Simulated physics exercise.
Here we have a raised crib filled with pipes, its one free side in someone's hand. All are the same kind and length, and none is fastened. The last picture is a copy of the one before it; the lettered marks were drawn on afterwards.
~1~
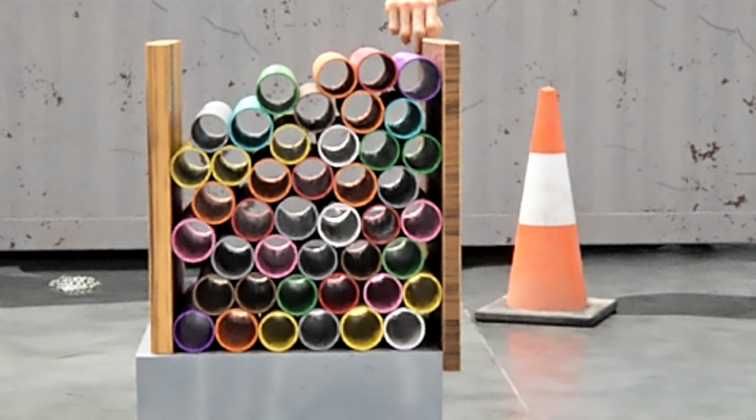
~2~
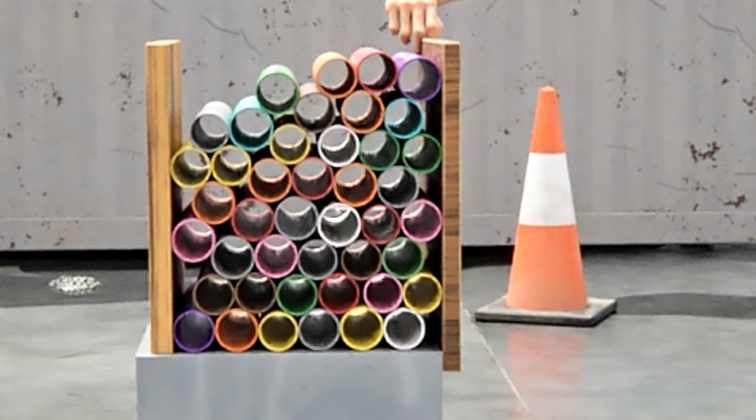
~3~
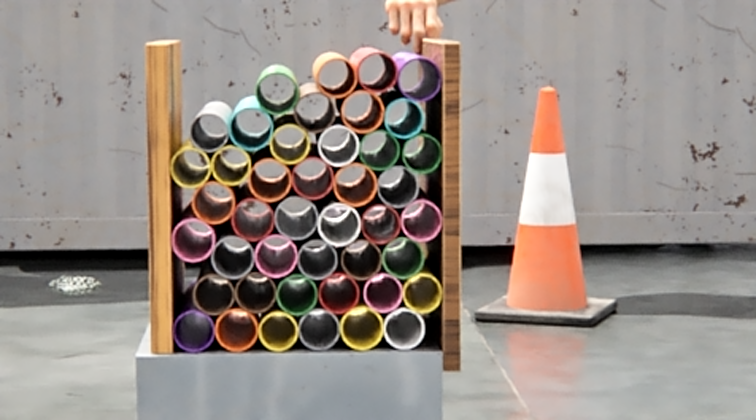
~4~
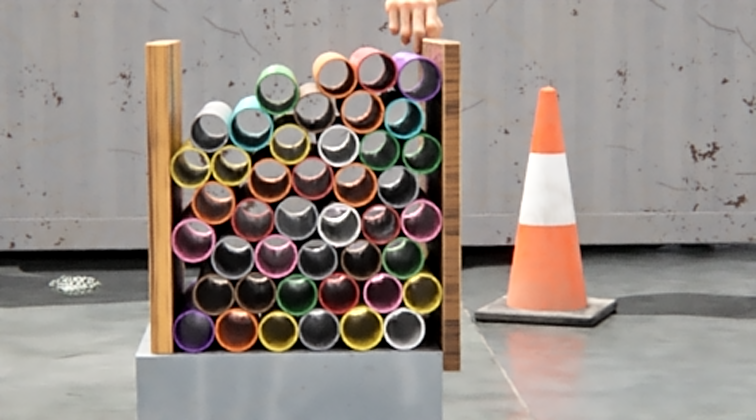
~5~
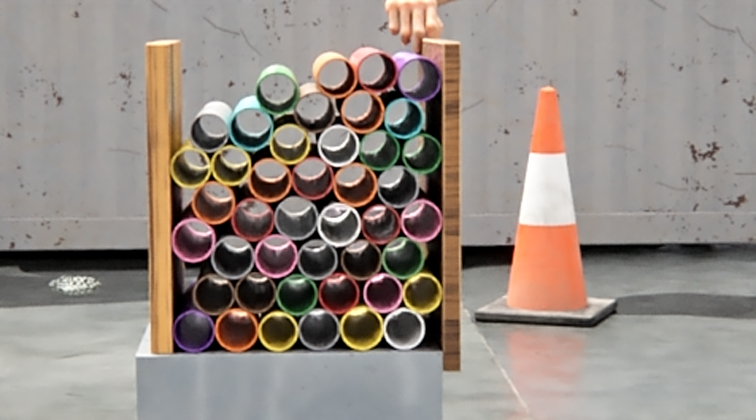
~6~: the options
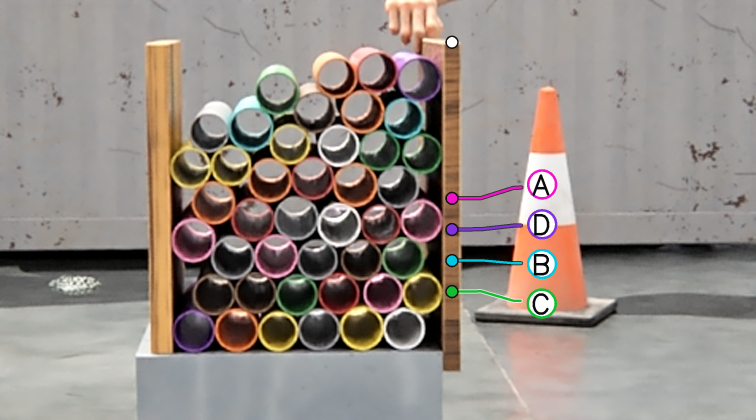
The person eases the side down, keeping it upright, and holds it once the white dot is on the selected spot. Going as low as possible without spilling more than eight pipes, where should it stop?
The lowest mark that will do is D.
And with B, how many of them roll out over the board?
The count is nine.
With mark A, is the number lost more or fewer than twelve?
Fewer than twelve.
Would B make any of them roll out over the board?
At B: Yes.
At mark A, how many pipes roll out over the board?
The count is four.
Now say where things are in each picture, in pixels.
In the first frame, an orange pipe (363, 112); a grey pipe (209, 132); side board (438, 193).
In the second frame, side board (438, 193); a purple pipe (194, 331).
In the third frame, a white pipe (404, 329); a green pipe (297, 295).
In the fourth frame, a pink pipe (422, 221); a grey pipe (297, 218).
In the fifth frame, a red pipe (313, 179); a white pipe (339, 146); an orange pipe (363, 112).
On the marked copy, A at (452, 198); B at (452, 261); C at (452, 292); D at (452, 229); the white dot at (452, 42).
Taking D. A third of the way, top of the board (442, 124).
Two thirds of the way, top of the board (442, 214).
When it is over, top of the board (442, 229), about four out over the board.
As for the rest, A about four out over the board; B nine out over the board; C nine out over the board.
